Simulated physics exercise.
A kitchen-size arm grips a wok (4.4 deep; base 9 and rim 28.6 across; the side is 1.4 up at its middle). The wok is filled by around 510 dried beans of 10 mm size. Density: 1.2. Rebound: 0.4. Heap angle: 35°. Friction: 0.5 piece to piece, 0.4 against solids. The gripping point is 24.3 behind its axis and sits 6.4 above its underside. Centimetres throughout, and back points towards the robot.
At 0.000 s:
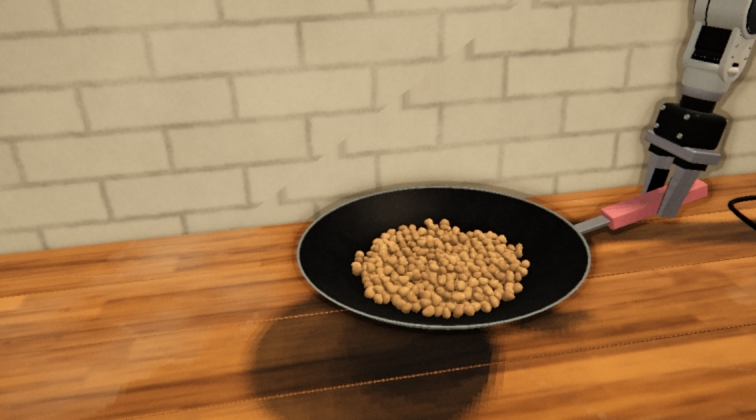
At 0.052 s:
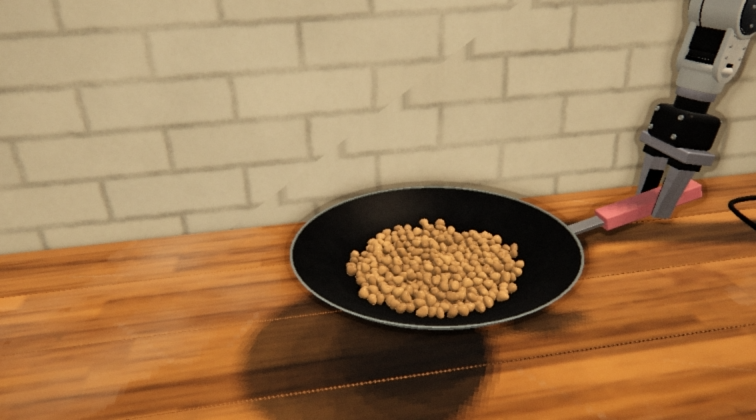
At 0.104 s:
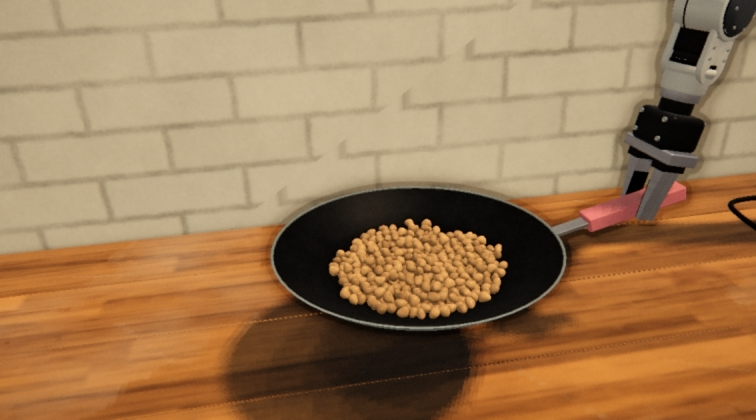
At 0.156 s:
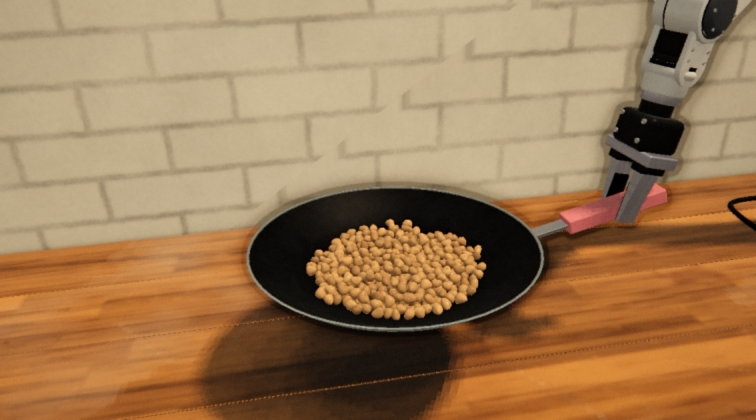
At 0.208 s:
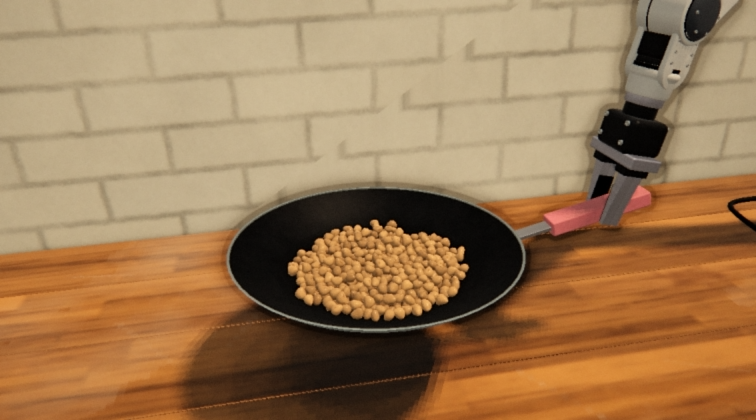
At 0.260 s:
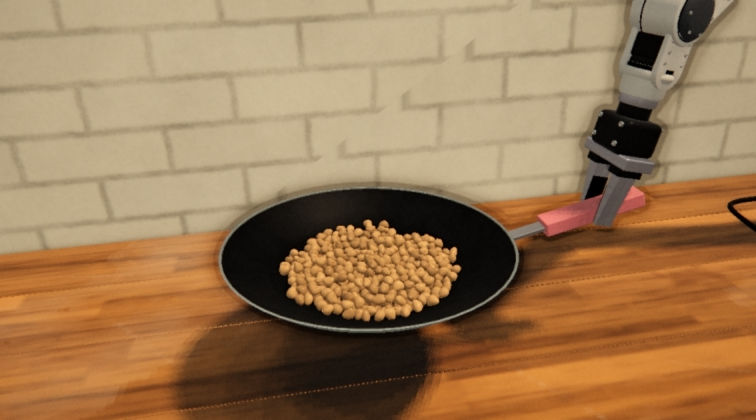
On a wooden counter before a pale brick wall, a robotic arm grips the pink handle of a black wok holding a heap of tan beans. The arm draws the wok a short way left, slowly at first, then faster, easing off near the end, while the beans stay heaped inside.
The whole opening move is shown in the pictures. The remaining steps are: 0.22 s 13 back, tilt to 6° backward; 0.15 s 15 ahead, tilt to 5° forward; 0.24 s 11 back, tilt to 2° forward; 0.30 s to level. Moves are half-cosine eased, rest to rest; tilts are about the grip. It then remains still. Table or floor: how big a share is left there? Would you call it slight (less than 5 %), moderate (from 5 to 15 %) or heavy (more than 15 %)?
I would call it heavy.
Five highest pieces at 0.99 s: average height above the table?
Height: Some 14 cm.
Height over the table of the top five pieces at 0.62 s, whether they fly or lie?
Height: Some 20 cm.
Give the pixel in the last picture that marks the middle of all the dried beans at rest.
The middle of all the pieces at rest is around (434, 270).
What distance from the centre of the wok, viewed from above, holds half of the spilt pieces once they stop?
About 12 centimetres.
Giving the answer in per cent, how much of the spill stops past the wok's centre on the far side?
That comes to around 0 percent.
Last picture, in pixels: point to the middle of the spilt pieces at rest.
At about (532, 335).
After 0.62 s, tilted 5° forward, highest piece 20 above the table; 275 in the wok, 234 in flight or on a rim.
After 0.99 s, tilted 1° forward, highest piece 14 above the table; 401 in the wok, 108 on the table or floor.
After 1.37 s, level, highest piece 15 above the table; 401 in the wok, 108 on the table or floor.
After 2.42 s, level, highest piece 15 above the table; 401 in the wok, 108 on the table or floor.
In the end, 401 in the wok, 108 on the table or floor. That is 21 % on the table or floor.
